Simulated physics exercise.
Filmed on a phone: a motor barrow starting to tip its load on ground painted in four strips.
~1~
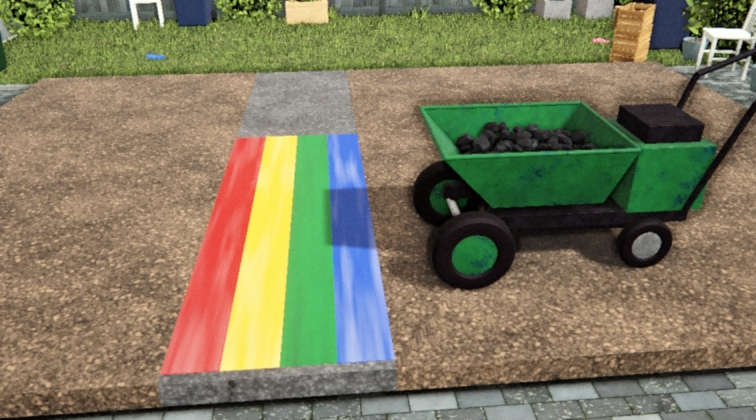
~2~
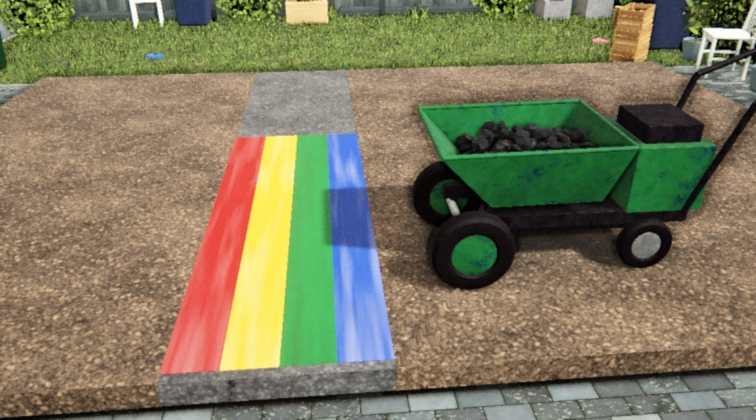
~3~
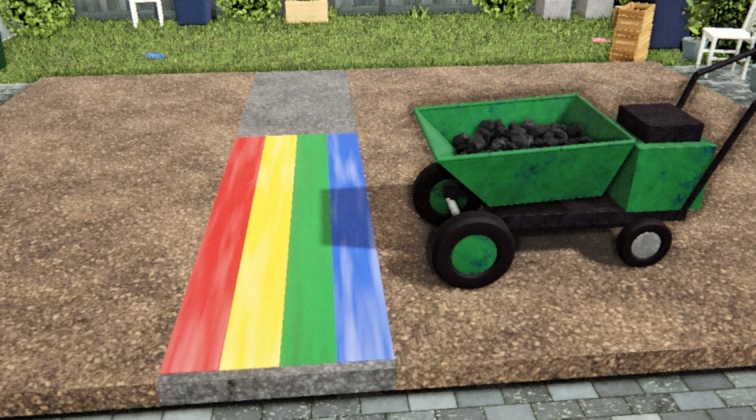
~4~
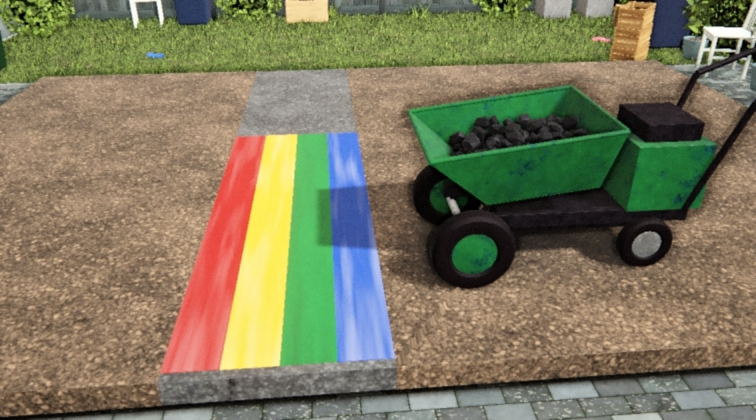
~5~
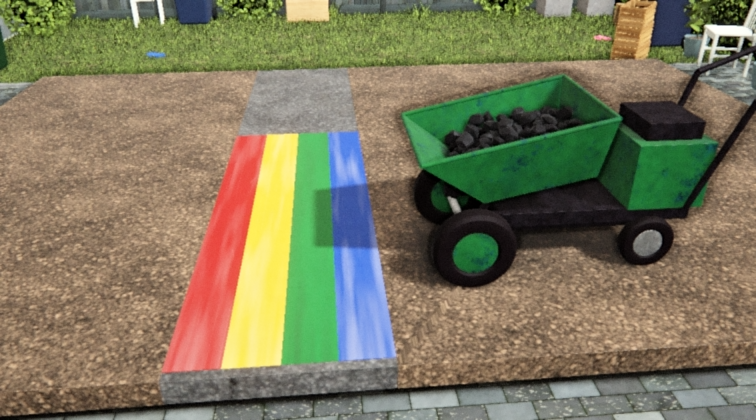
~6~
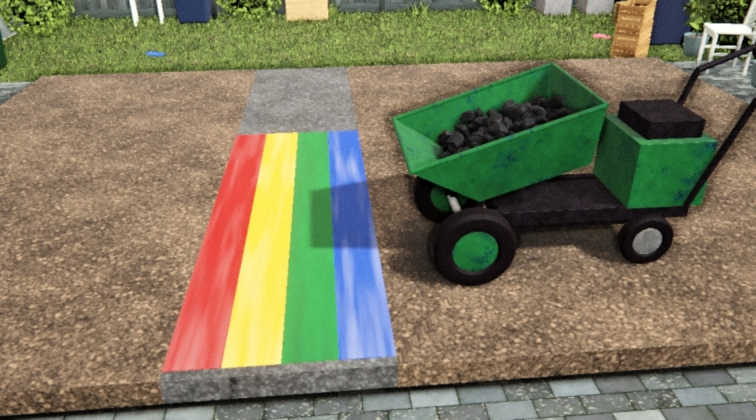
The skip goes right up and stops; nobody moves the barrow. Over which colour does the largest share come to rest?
The green one gets the largest share.
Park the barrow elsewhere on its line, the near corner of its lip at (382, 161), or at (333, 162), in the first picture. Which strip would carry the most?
At the first place the strip in yellow, at the second the red one.
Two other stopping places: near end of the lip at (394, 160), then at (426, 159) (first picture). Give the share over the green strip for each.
Roughly 30 per cent, and 40 per cent.
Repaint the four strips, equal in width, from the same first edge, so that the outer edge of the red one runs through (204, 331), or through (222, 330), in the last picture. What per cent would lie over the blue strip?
First some 20, then 10 per cent.
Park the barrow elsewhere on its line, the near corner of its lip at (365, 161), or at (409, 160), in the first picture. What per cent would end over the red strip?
Roughly 30 per cent, and 10 per cent.
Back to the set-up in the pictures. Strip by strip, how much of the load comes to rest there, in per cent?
Blue strip near 20; green strip near 35; yellow strip near 20; red strip near 5.
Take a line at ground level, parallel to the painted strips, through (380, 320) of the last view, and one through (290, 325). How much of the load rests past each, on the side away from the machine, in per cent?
Roughly 80 per cent, and 30 per cent.
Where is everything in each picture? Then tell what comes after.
Lip of the skip near (445, 158), level; top of the load near (526, 145), lumps of coal; blue strip near (362, 319); green strip near (309, 323); yellow strip near (256, 326); red strip near (201, 329), in the first picture.
Lip of the skip near (443, 159), level; top of the load near (522, 137), in the second picture.
Lip of the skip near (438, 160), tipped barely; top of the load near (519, 135), in the third picture.
Lip of the skip near (430, 163), tipped a little; top of the load near (555, 141), in the fourth picture.
Lip of the skip near (422, 167), tipped a little; top of the load near (549, 121), in the fifth picture.
Lip of the skip near (411, 172), tipped clearly; top of the load near (539, 112); blue strip near (363, 316); green strip near (310, 319); yellow strip near (257, 323); red strip near (203, 326), in the sixth picture.
Shortly afterwards, skip tipped steeply; the whole lot in the skip.
Next, skip tipped right over; the bulk in the skip; a little over the blue strip; a little over the green strip; only a few over the yellow strip.
Some moments later, skip tipped right over; near a quarter in the skip; near a quarter over the blue strip; near a third over the green strip; near a quarter over the yellow strip; only a few over the red strip; only a few off the paint.
In the end, skip tipped right over; near a quarter in the skip; near a quarter over the blue strip; near a third over the green strip; near a quarter over the yellow strip; only a few over the red strip; only a few off the paint.
